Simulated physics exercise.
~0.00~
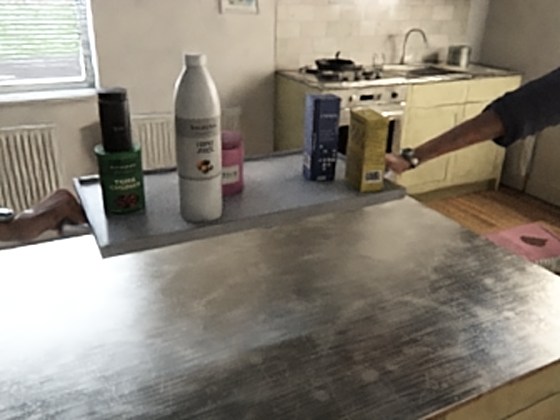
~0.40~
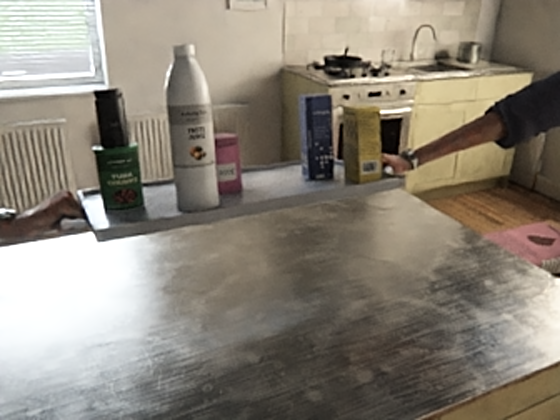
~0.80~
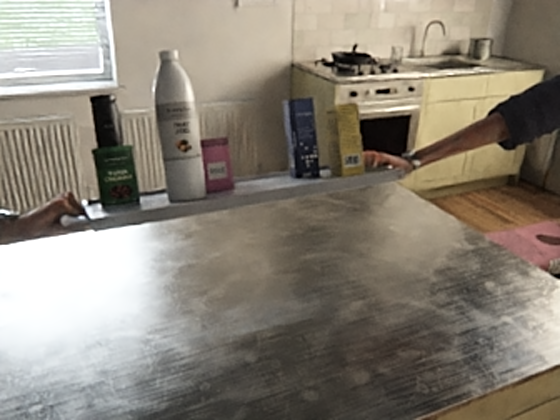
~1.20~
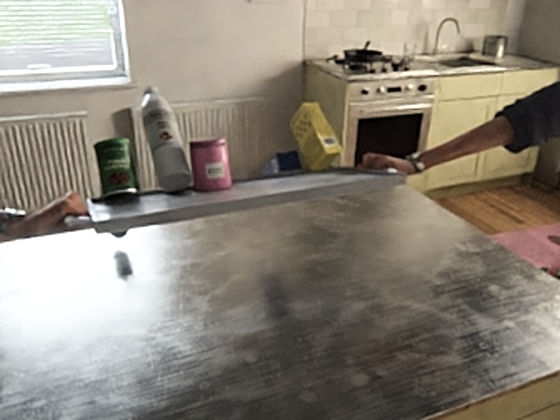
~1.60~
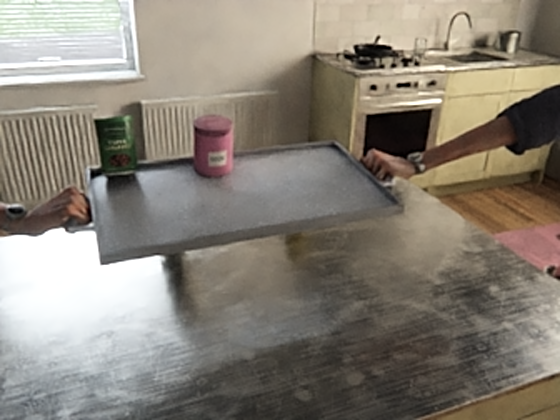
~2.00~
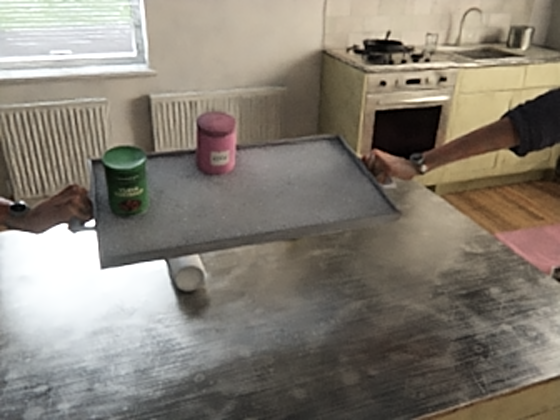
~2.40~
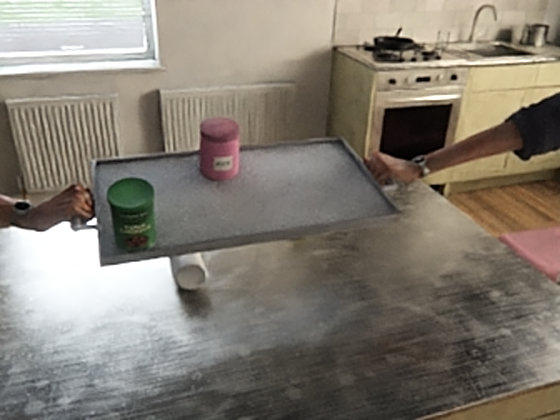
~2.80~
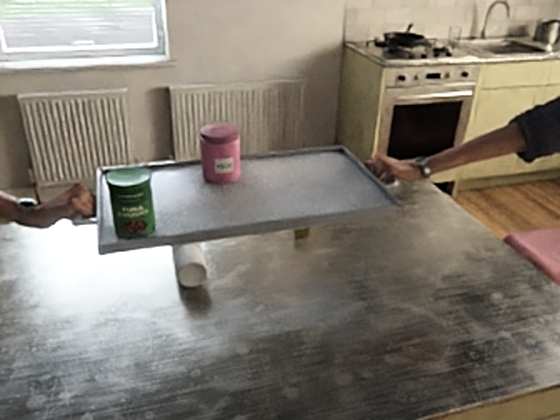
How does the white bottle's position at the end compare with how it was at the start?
At the start the white bottle stands upright on the tray. By the end it is lying on its side on the table beneath the tray.
